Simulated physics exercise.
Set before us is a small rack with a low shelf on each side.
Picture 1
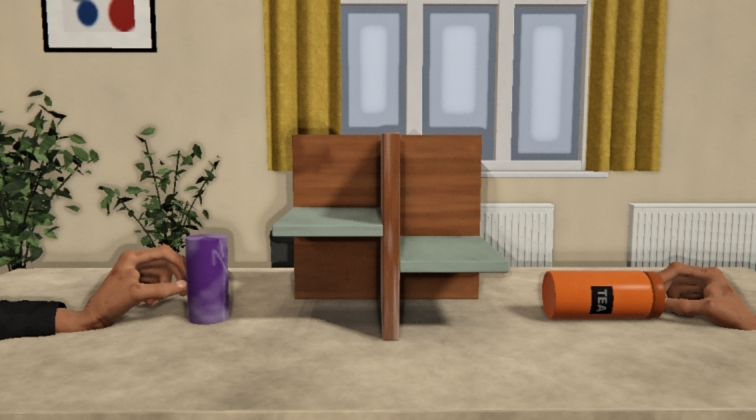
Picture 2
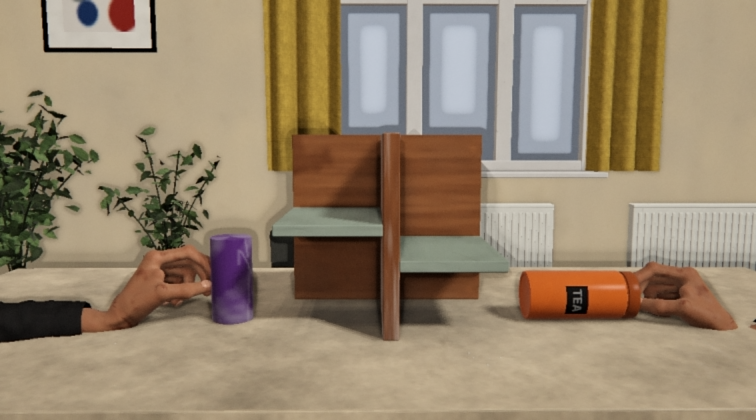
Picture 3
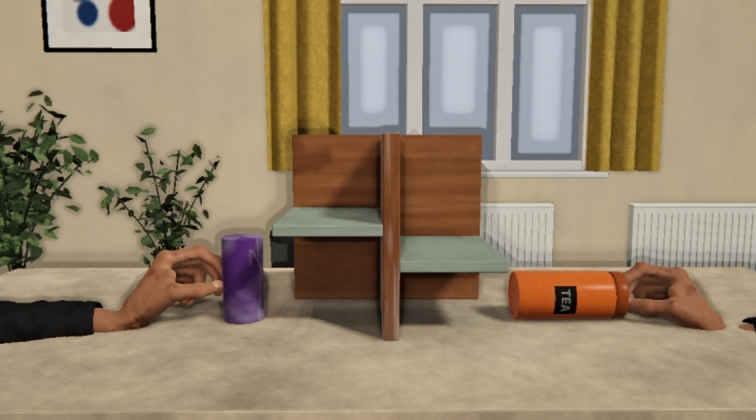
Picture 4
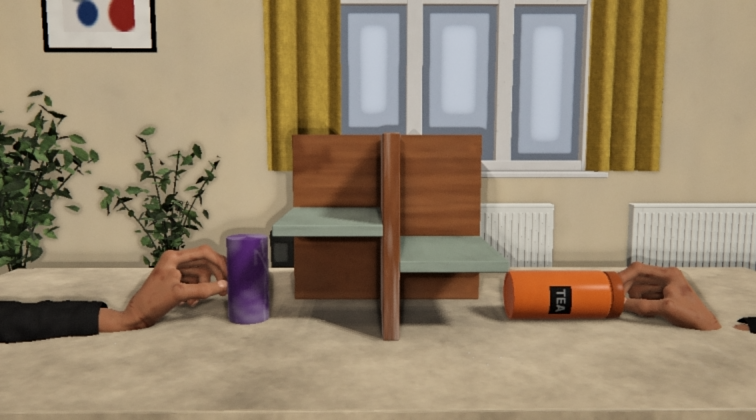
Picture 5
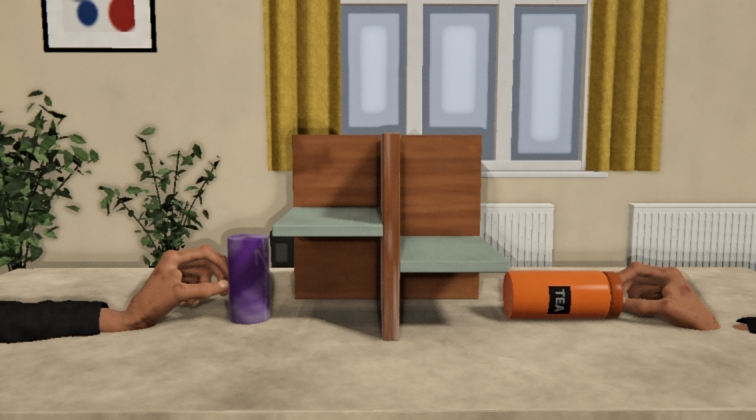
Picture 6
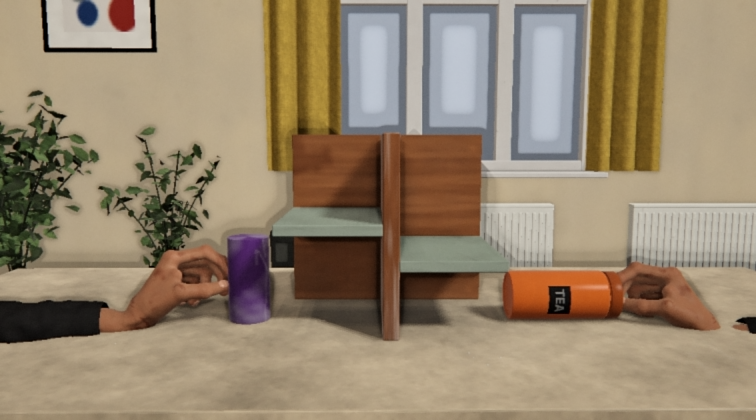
A purple candle and an orange jar lying on its side were slid inward by two hands toward a small wooden rack with green shelves, moving a short way before staying still.
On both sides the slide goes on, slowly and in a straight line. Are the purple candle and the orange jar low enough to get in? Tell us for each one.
Turns out the purple candle gets under and the orange jar gets under.
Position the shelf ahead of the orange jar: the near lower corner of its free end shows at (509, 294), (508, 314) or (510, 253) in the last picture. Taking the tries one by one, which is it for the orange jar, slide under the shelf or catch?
It won't pass the first time, won't pass the second and passes the third.
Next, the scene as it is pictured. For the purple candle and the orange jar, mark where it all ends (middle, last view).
Purple candle: (311, 278); orange jar: (457, 295).
Then, 0.38 s after the last picture, purple candle part of the way in near (284, 278); orange jar sliding up to the opening near (528, 295).
At rest, the purple candle clears the shelf, near (311, 278); the orange jar clears the shelf, near (457, 295).
